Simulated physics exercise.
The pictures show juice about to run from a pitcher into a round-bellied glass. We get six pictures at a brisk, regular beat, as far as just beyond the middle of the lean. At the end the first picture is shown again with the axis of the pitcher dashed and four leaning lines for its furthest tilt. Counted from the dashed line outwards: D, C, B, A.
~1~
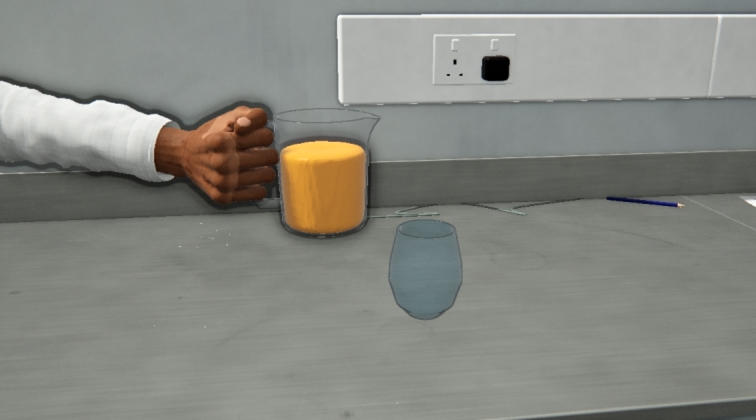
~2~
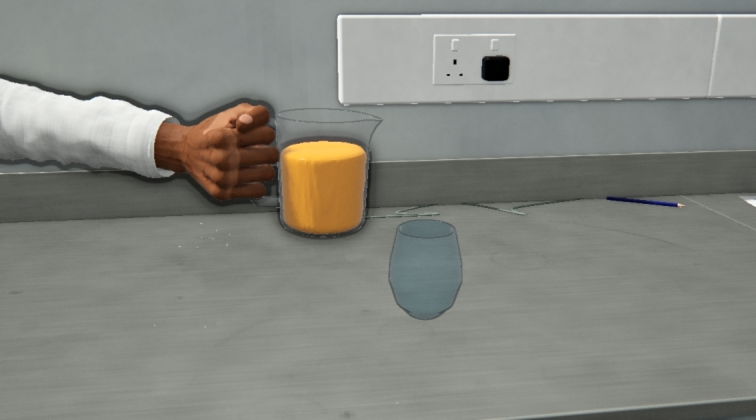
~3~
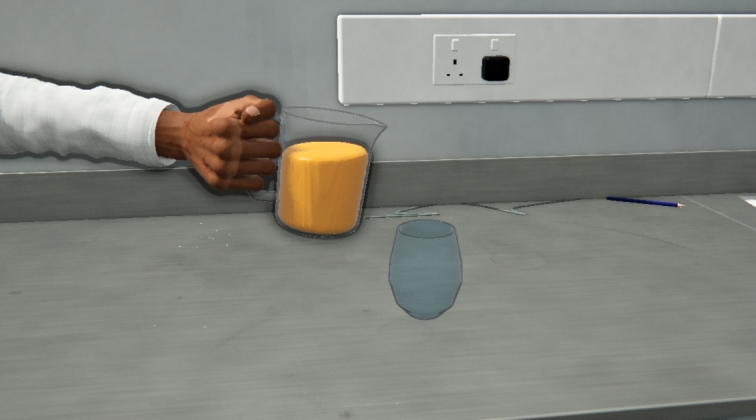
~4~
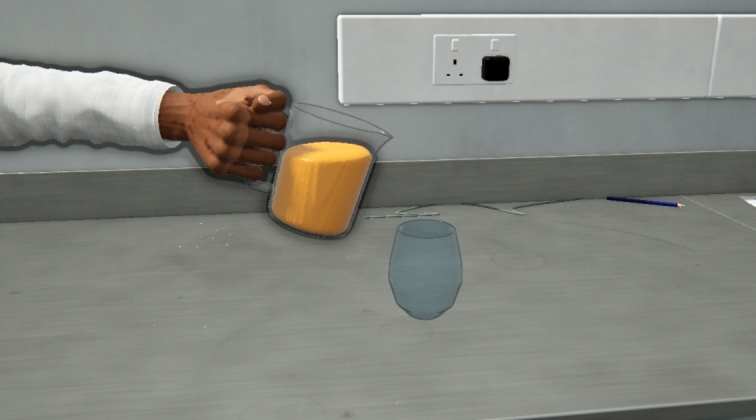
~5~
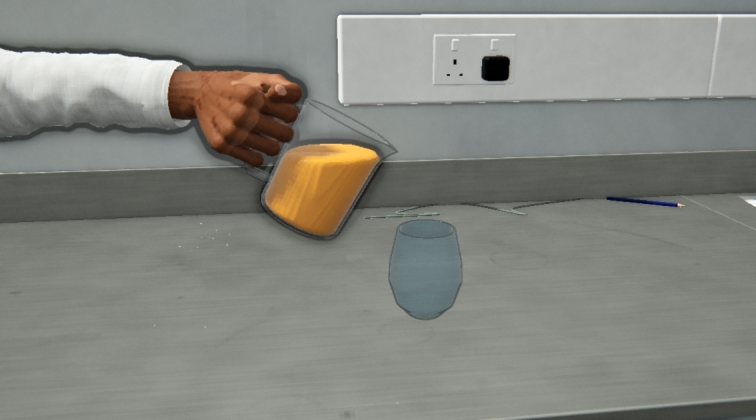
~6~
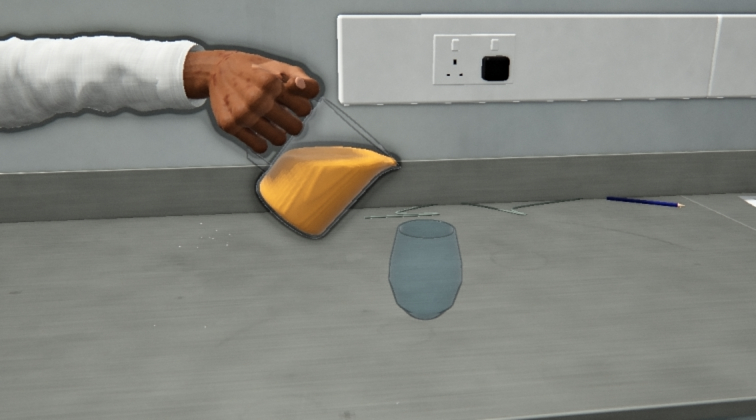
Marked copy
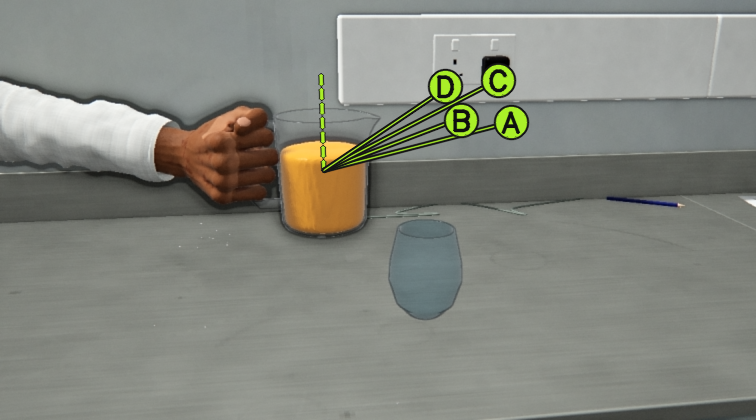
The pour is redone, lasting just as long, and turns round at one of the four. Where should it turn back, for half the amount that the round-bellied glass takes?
C works best here.
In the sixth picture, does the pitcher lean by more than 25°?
Yes, it does.
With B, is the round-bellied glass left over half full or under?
Over half.
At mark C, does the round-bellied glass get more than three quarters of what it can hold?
No, it does not.
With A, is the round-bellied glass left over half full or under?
Over half.
On the marked copy, A at (494, 126); B at (444, 124); C at (483, 87); D at (432, 97).
With A, the round-bellied glass ends with about 74 % of what it can hold; 8 % of the juice is spilt.
With B, the round-bellied glass ends with about 65 % of what it can hold.
With C, the round-bellied glass ends with about 48 % of what it can hold.
With D, the round-bellied glass ends with about 31 % of what it can hold.
